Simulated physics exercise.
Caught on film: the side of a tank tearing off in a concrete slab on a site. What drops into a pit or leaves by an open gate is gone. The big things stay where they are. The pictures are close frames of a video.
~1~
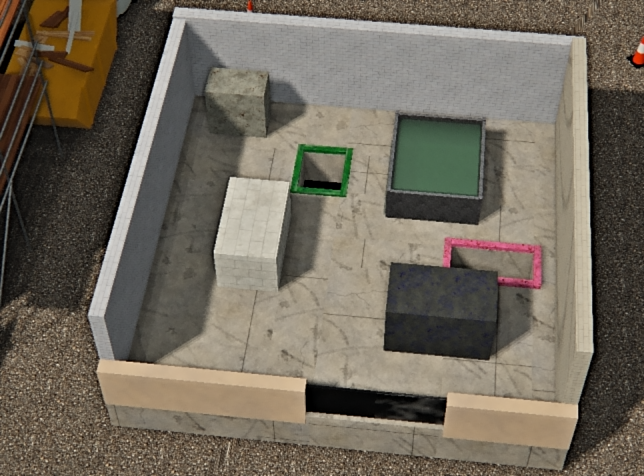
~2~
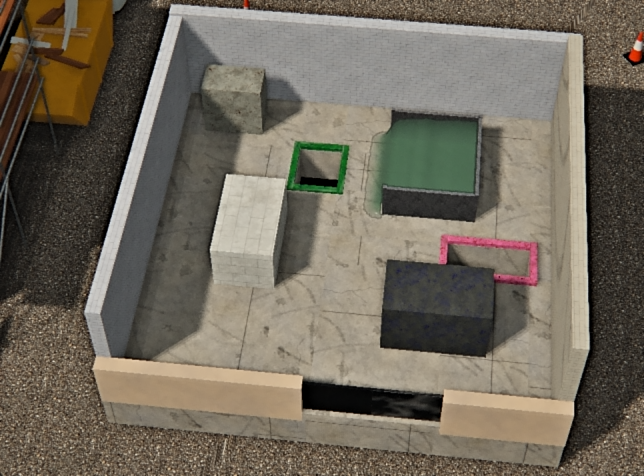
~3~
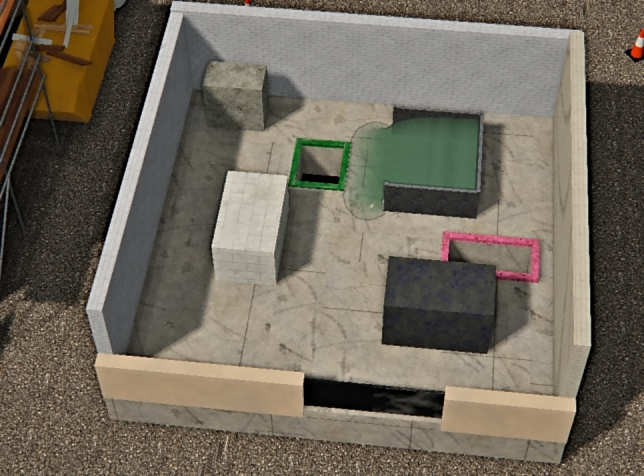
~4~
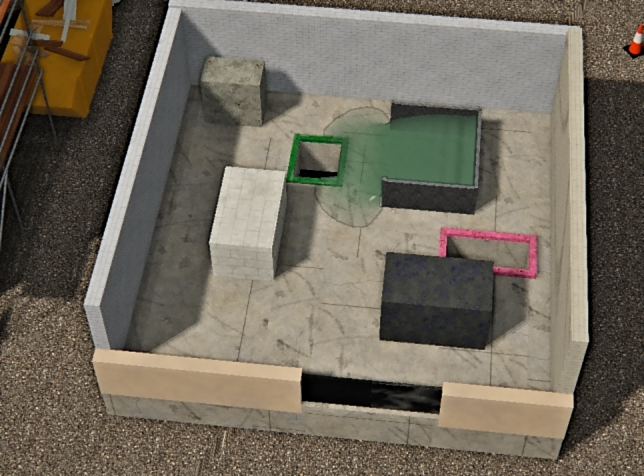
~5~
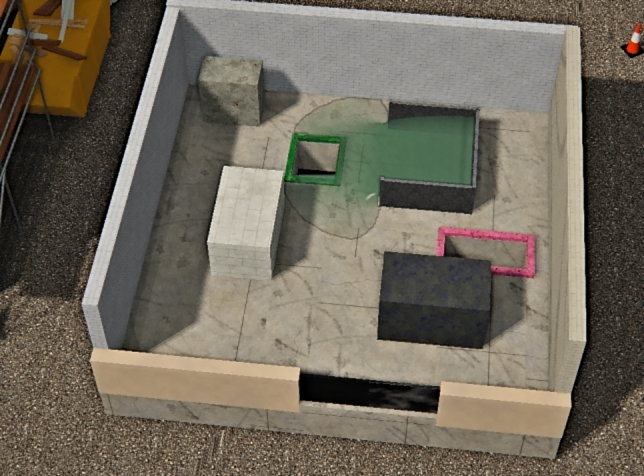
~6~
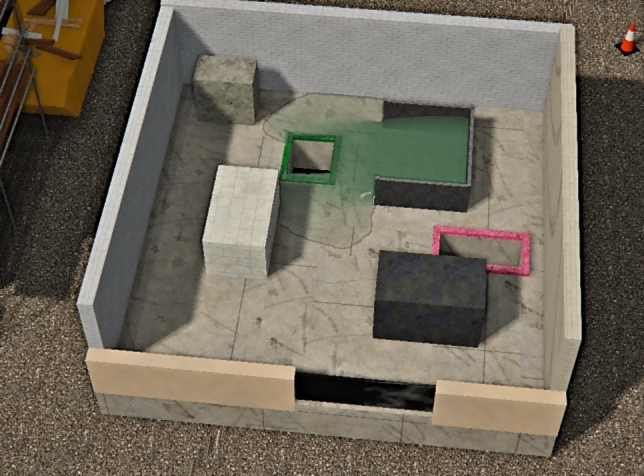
Green water poured out of the left side of a dark tank inside a low-walled slab, spreading leftward across the floor and around the green-framed opening toward the pale block.
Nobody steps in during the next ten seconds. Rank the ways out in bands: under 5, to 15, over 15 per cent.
One by one: The gate takes under 5 %; the pink pit takes under 5 %; the green pit takes over 15 %.
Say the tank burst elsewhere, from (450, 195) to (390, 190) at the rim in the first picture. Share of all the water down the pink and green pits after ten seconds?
Per cent: Pink 4, green 0.
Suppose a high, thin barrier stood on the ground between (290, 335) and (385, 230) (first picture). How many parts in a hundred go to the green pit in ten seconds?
Parts in a hundred: Green 40.
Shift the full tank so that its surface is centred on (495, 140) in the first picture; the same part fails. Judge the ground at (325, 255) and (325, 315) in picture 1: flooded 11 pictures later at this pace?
As listed: Covered, no water.
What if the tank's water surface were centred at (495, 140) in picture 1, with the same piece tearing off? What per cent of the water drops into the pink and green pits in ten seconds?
Per cent: Pink 0, green 25.
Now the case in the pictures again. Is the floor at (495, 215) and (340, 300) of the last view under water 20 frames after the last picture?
In that order: No water, covered.
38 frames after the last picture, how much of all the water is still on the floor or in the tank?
Some 66 per cent.
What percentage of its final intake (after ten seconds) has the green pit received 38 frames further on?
I make it 100 per cent.
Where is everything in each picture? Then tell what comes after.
Still water in the tank at (437, 157), in the first picture.
Water pours out at (390, 165) and has run to (379, 216), in the second picture.
Water pours out at (391, 164) and has run to (360, 213), in the third picture.
Water pours out at (389, 160) and has run to (337, 215), in the fourth picture.
Water pours out at (387, 160) and has run to (294, 201), in the fifth picture.
Water pours out at (382, 159) and has run to (270, 123), in the sixth picture.
A moment on, water covers 25 % of the floor; the gate 0 %, the pink pit 0 %, the green pit 18 %.
Next, water covers 30 % of the floor; the gate 0 %, the pink pit 0 %, the green pit 27 %.
Then, water covers 50 % of the floor; the gate 0 %, the pink pit 0 %, the green pit 31 %.
Later, water covers 70 % of the floor; the gate 0 %, the pink pit 0 %, the green pit 34 %.
In the end, water covers 85 % of the floor; the gate 0 %, the pink pit 0 %, the green pit 35 %.
